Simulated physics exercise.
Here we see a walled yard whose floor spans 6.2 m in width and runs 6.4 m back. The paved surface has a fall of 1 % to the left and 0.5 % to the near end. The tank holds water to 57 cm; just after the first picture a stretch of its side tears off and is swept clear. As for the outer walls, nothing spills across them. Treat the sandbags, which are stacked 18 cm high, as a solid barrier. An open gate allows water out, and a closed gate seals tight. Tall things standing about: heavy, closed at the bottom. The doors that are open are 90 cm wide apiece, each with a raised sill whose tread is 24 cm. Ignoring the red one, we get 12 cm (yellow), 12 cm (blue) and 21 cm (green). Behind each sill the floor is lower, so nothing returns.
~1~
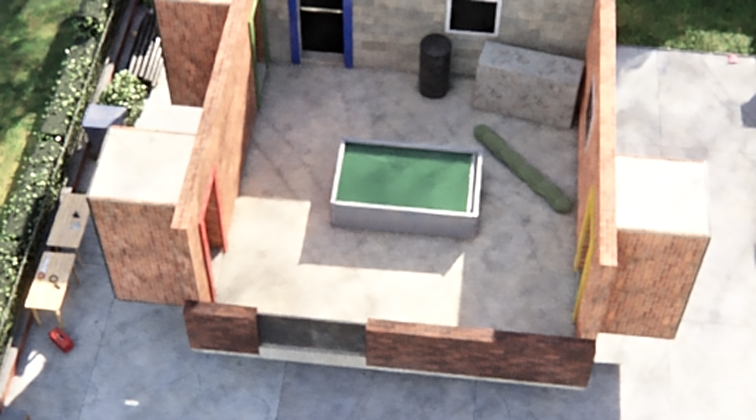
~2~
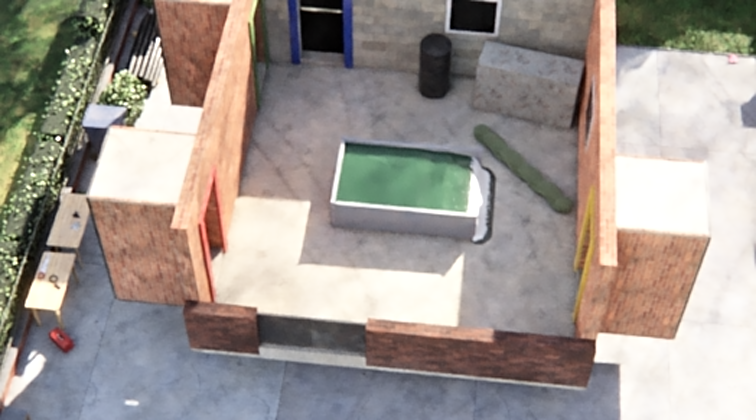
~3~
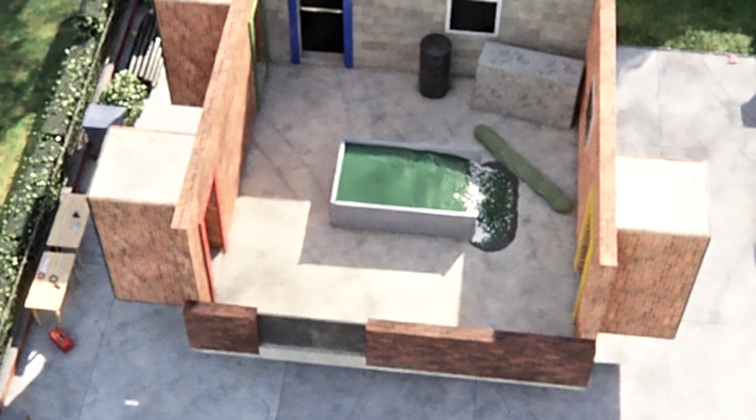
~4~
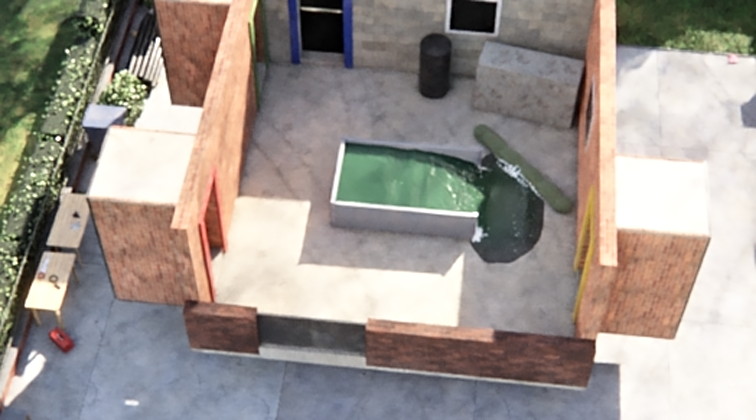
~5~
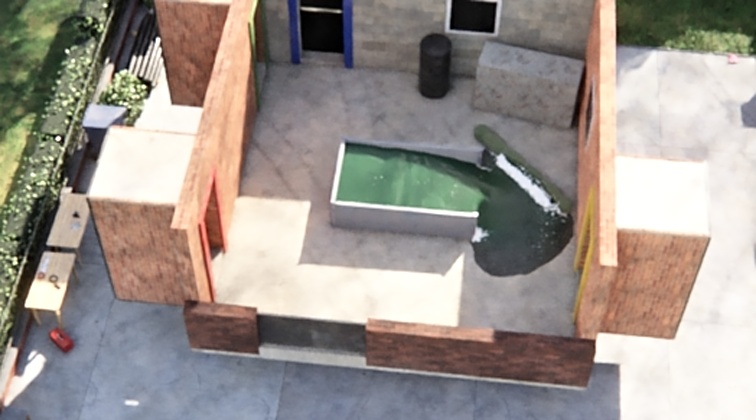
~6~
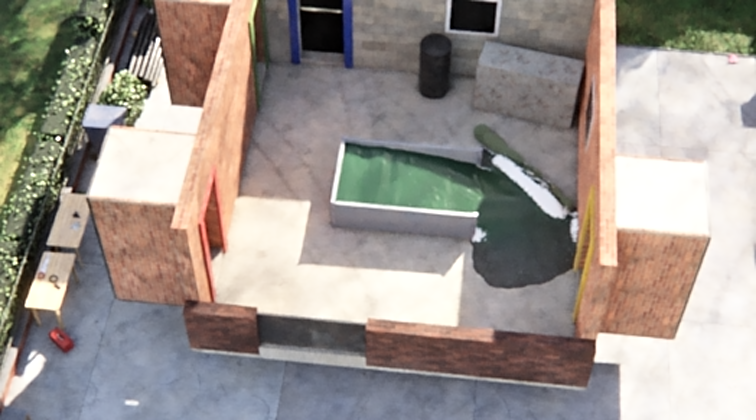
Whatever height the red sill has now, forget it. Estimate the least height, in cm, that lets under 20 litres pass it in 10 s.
I would say 12 cm.
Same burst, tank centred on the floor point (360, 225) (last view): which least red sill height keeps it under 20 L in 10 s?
A height near 13.0 cm.
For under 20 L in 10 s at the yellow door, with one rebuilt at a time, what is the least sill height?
For the yellow door, about 13.5 cm.
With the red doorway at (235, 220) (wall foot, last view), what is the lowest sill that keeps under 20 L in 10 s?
Close to 7.5 cm at the least.
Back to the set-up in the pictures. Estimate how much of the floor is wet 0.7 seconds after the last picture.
Approximately 20 %.
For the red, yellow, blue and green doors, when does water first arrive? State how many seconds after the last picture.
It gets to red after 3.8 s, yellow after 0.3 s, blue after 3.8 s and green after 5.0 s.
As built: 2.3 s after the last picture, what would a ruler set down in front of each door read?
Depths in cm - red: 0, yellow: 16, blue: 0, green: 0.
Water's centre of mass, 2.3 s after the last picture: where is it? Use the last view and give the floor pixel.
(489, 231) or so.
Then, 0.7 s after the last picture water covers 20 % of the floor, deepest (38 cm) near (574, 234); it has not reached the red door.
Then, 2.3 s after the last picture water covers 40 % of the floor, deepest (35 cm) near (549, 362); it has not reached the red door.
Then, 9.3 s after the last picture water covers 95 % of the floor, deepest (12 cm) near (207, 330); 11 cm at the red door, 0 litres in over its 17 cm sill.
At the red door as built, the water peaked near 16 cm, 4.9 s after the last picture.
With a sill of 10.5 cm, 39 litres would have come in within the 10 s; with 14.5 cm, 4 litres. So under 20 litres takes about 12 cm.
